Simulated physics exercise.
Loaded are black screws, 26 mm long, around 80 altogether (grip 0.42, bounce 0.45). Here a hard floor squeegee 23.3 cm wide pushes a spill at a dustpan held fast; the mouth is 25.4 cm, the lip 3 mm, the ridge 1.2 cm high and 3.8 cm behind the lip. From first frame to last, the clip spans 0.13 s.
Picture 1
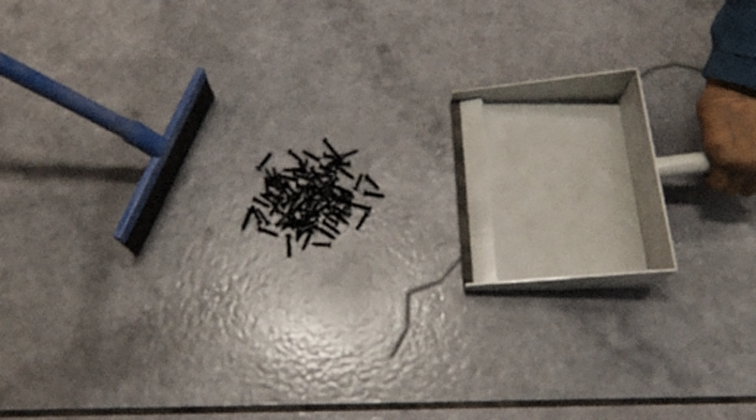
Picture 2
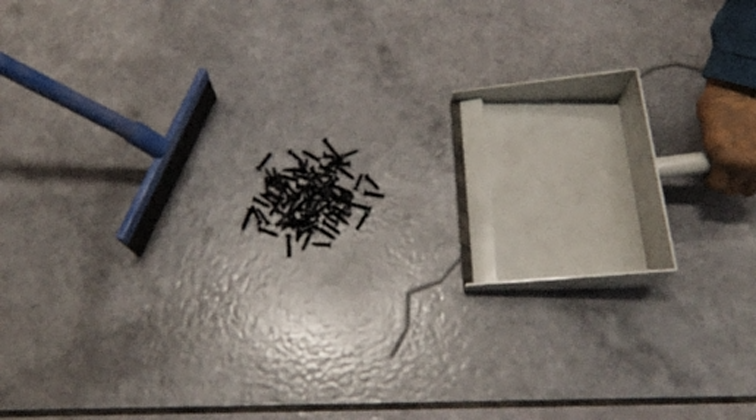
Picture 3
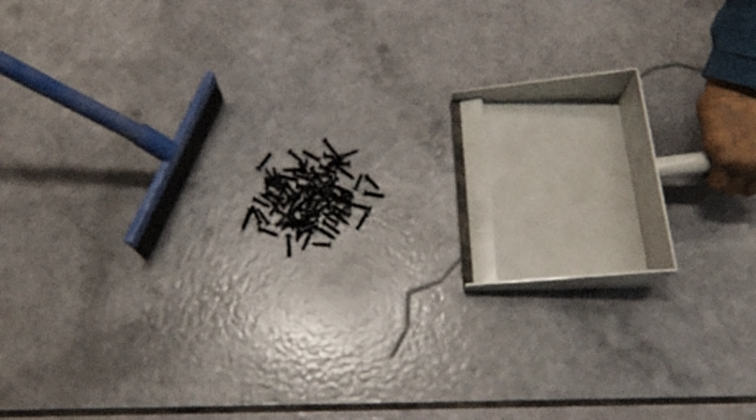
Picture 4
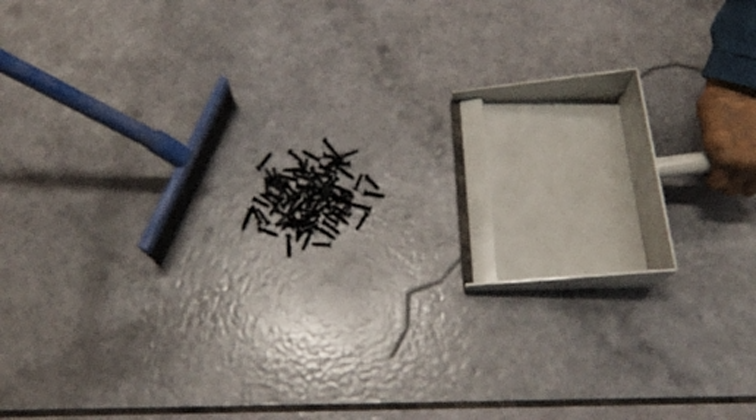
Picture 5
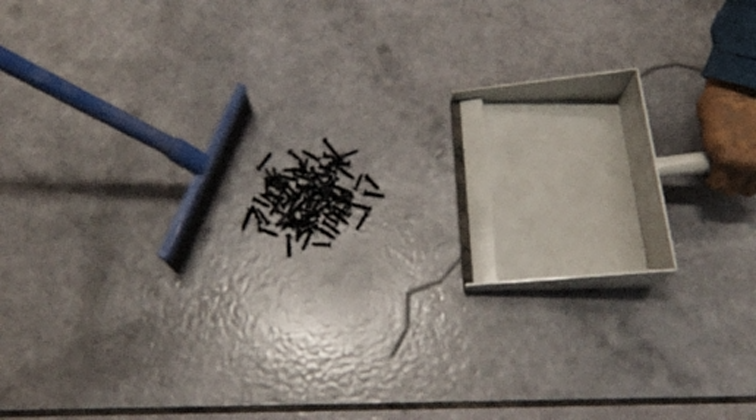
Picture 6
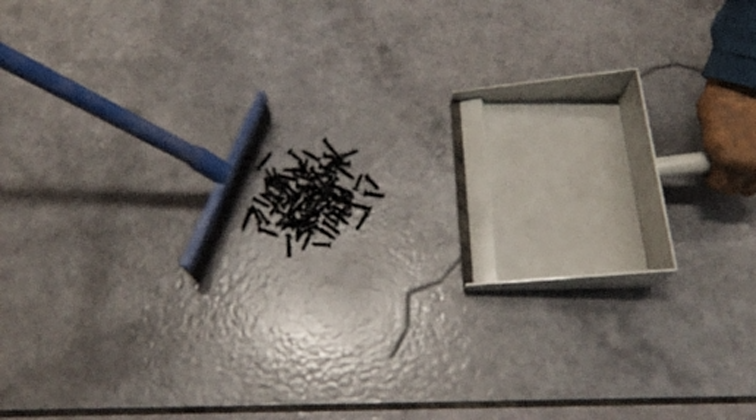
At the start, a blue squeegee rests on a gray floor to the left of a heap of small black pieces, while a hand on the right holds a light-colored dustpan. The squeegee slides right and slightly downward, closing to the heap's left edge, while the pieces and dustpan stay still.
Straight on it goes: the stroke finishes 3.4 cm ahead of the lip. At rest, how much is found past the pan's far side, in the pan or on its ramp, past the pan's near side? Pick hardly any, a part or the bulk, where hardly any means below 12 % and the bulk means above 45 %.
Far side: Hardly any; pan: A part; near side: A part.
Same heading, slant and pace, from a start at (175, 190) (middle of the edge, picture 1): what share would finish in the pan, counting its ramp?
The pan and its ramp would take some 20 per cent.
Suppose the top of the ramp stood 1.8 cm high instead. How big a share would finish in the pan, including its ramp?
20 %.
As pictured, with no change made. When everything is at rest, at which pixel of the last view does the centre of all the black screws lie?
(456, 245) or so.
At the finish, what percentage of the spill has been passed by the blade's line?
Estimate: Near 5 %.
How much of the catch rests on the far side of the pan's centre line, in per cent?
10 per cent.
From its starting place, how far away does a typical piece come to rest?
Around 20 centimetres.
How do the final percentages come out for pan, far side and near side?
Far side 5 %, pan 25 %, near side 20 %.
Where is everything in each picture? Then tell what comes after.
Blade from (121, 238) to (202, 75), moved 0.0 cm, 0 of the pieces shifted so far; middle of the pieces at (309, 200); pan at (561, 189), in the first frame.
Blade from (124, 239) to (204, 76), moved 0.3 cm, 0 of the pieces shifted so far; middle of the pieces at (309, 200), in the second frame.
Blade from (132, 242) to (212, 79), moved 1.4 cm, 0 of the pieces shifted so far; middle of the pieces at (309, 200), in the third frame.
Blade from (146, 249) to (225, 84), moved 3.2 cm, 0 of the pieces shifted so far; middle of the pieces at (309, 200), in the fourth frame.
Blade from (165, 257) to (242, 91), moved 5.7 cm, 0 of the pieces shifted so far; middle of the pieces at (309, 200), in the fifth frame.
Blade from (187, 266) to (262, 99), moved 8.5 cm, 0 of the pieces shifted so far; middle of the pieces at (309, 200); pan at (561, 189), in the sixth frame.
Then, 0.11 s after the last picture, middle of the blade 16 cm from the lip; 0 % over the lip, far side 0 %, near side 0 %.
Then, 0.18 s after the last picture, middle of the blade 9 cm from the lip; 0 % over the lip, far side 0 %, near side 5 %.
Then, 0.39 s after the last picture, middle of the blade 7 cm from the lip; 30 % over the lip, far side 5 %, near side 20 %.
In the end, far side 5 %, pan 25 %, near side 20 %, in front of the lip or behind the blade 50 %.
